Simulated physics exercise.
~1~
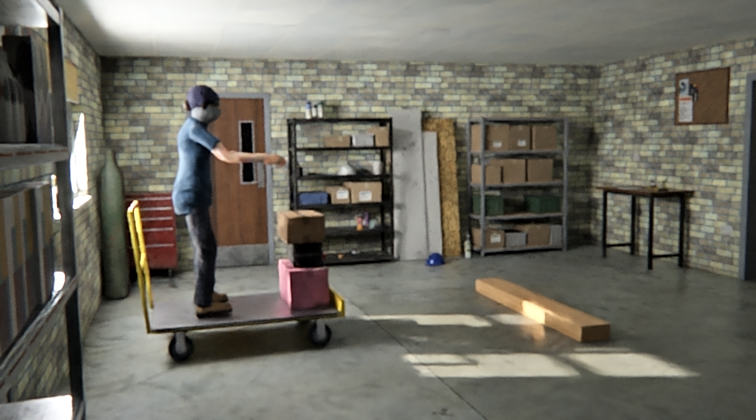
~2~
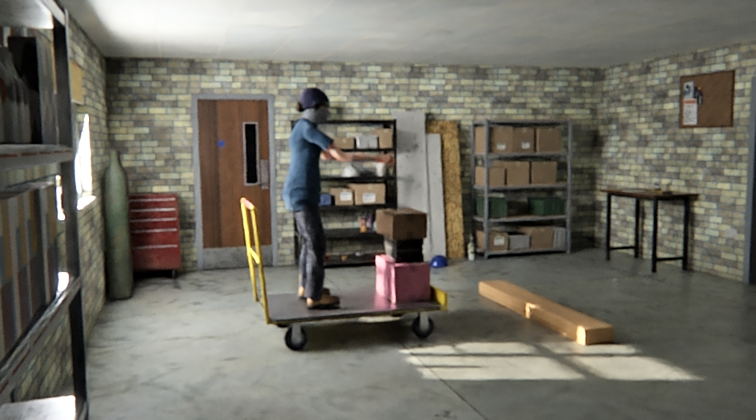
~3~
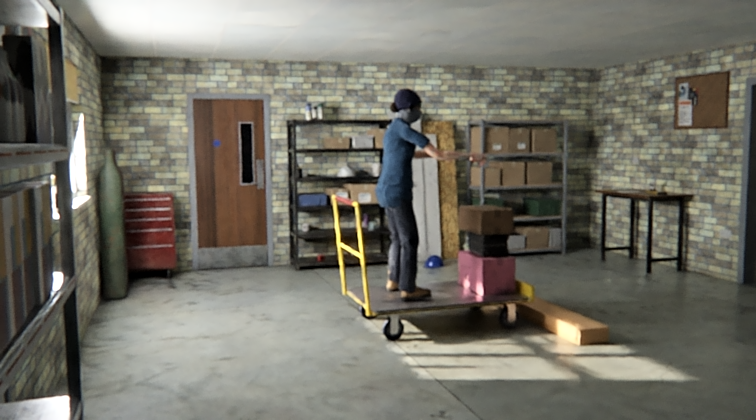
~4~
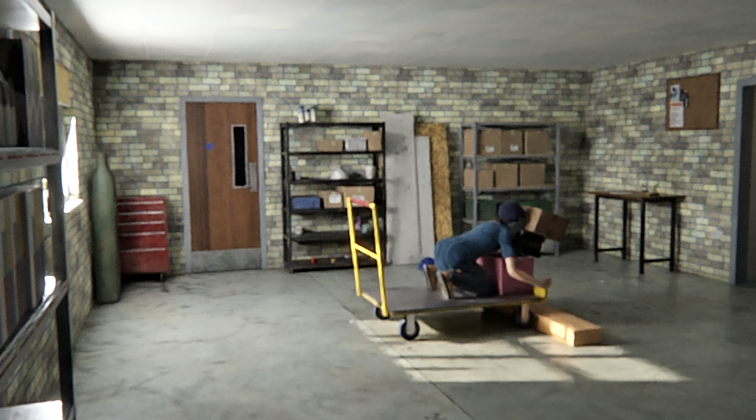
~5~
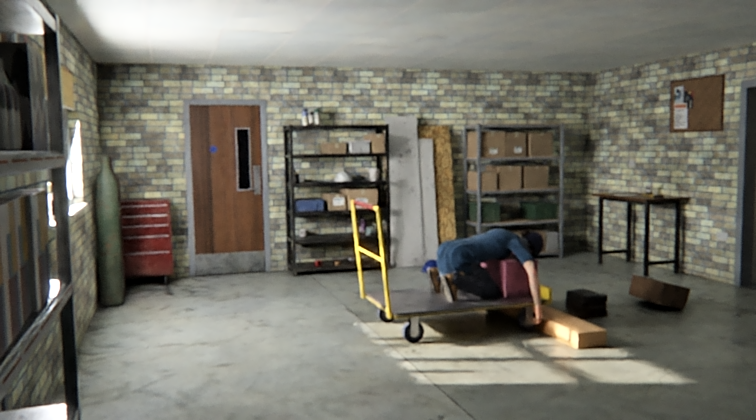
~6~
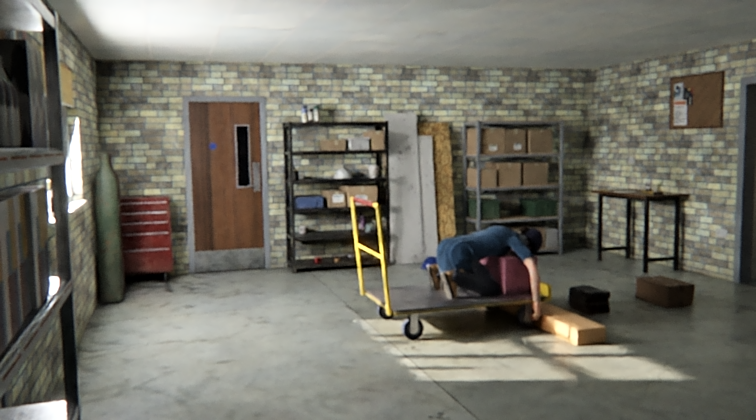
In a brick-walled workshop, a trolley hits a beam, toppling its rider and throwing two boxes off.
